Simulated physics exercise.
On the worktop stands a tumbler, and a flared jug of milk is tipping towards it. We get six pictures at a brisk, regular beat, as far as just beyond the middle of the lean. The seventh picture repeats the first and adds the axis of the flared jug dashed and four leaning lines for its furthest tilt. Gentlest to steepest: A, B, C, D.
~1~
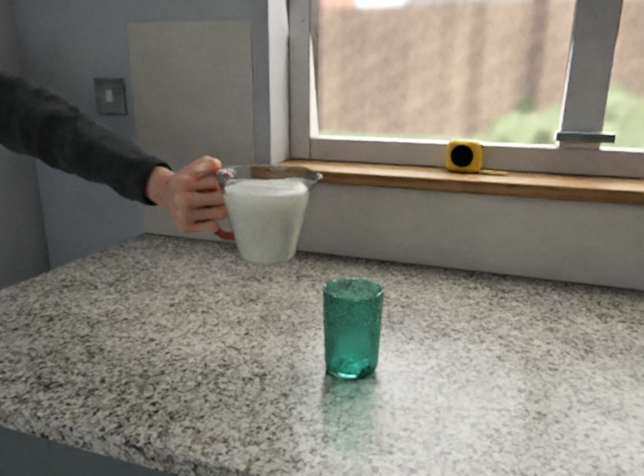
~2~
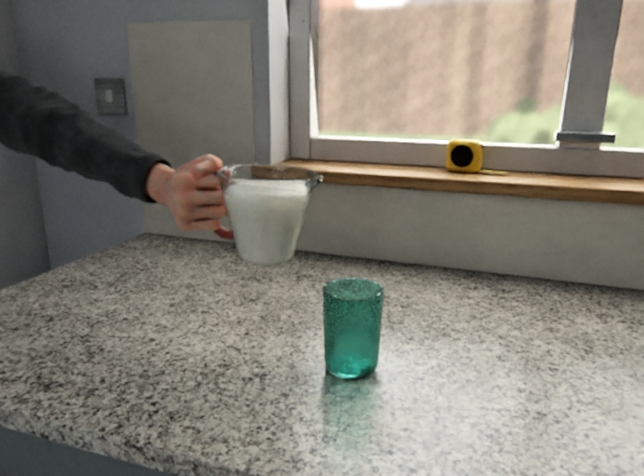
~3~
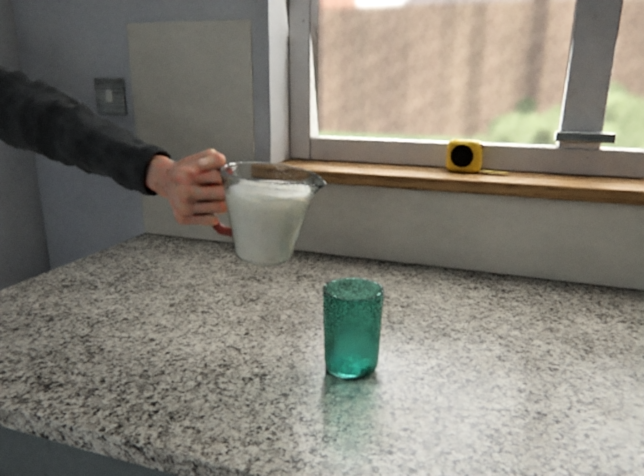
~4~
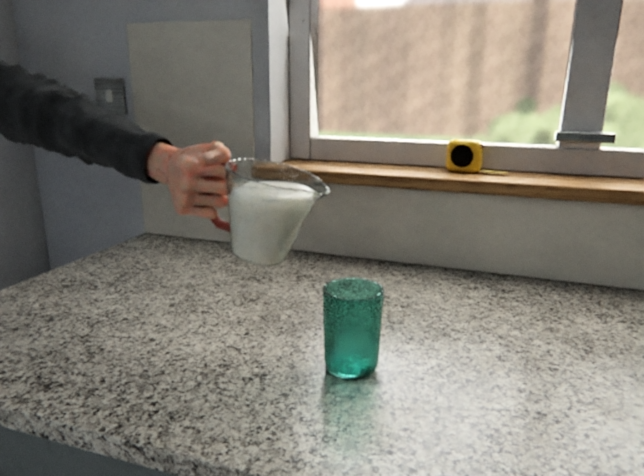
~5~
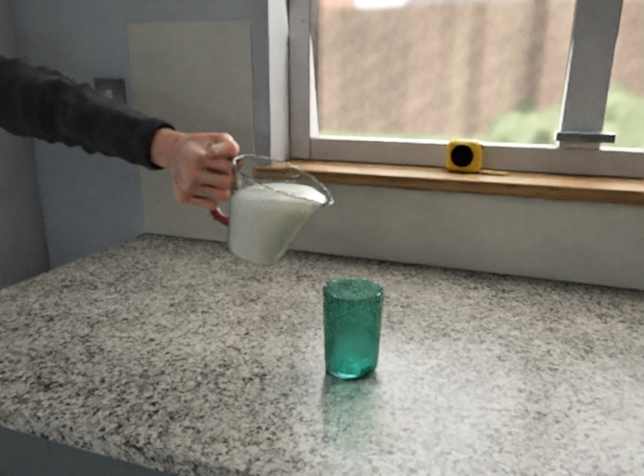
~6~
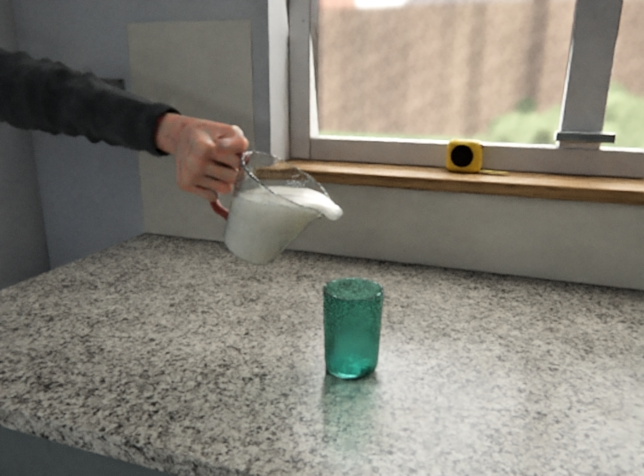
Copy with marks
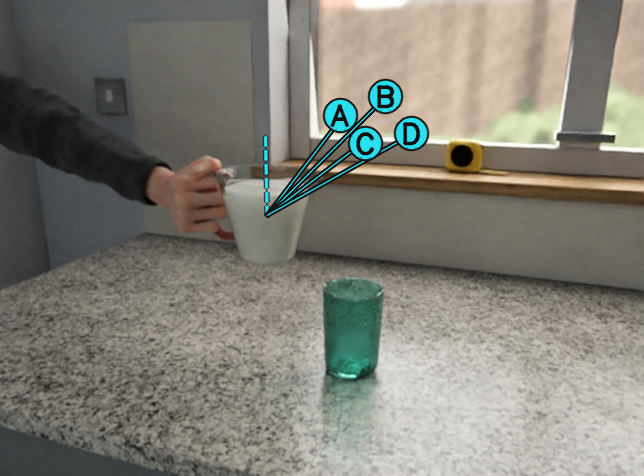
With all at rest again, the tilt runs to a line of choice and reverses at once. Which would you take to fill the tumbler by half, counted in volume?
B.
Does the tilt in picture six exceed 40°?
No.
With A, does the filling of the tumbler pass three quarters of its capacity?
No, it does not.
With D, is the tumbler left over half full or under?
Over half.
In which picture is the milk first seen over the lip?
Picture 6.
On the marked copy, A at (331, 130); B at (373, 108); C at (350, 152); D at (397, 142).
For mark A, the tumbler ends with about 34 % of what it can hold.
For mark B, the tumbler ends with about 49 % of what it can hold.
For mark C, the tumbler ends with about 66 % of what it can hold.
For mark D, the tumbler ends with about 83 % of what it can hold.
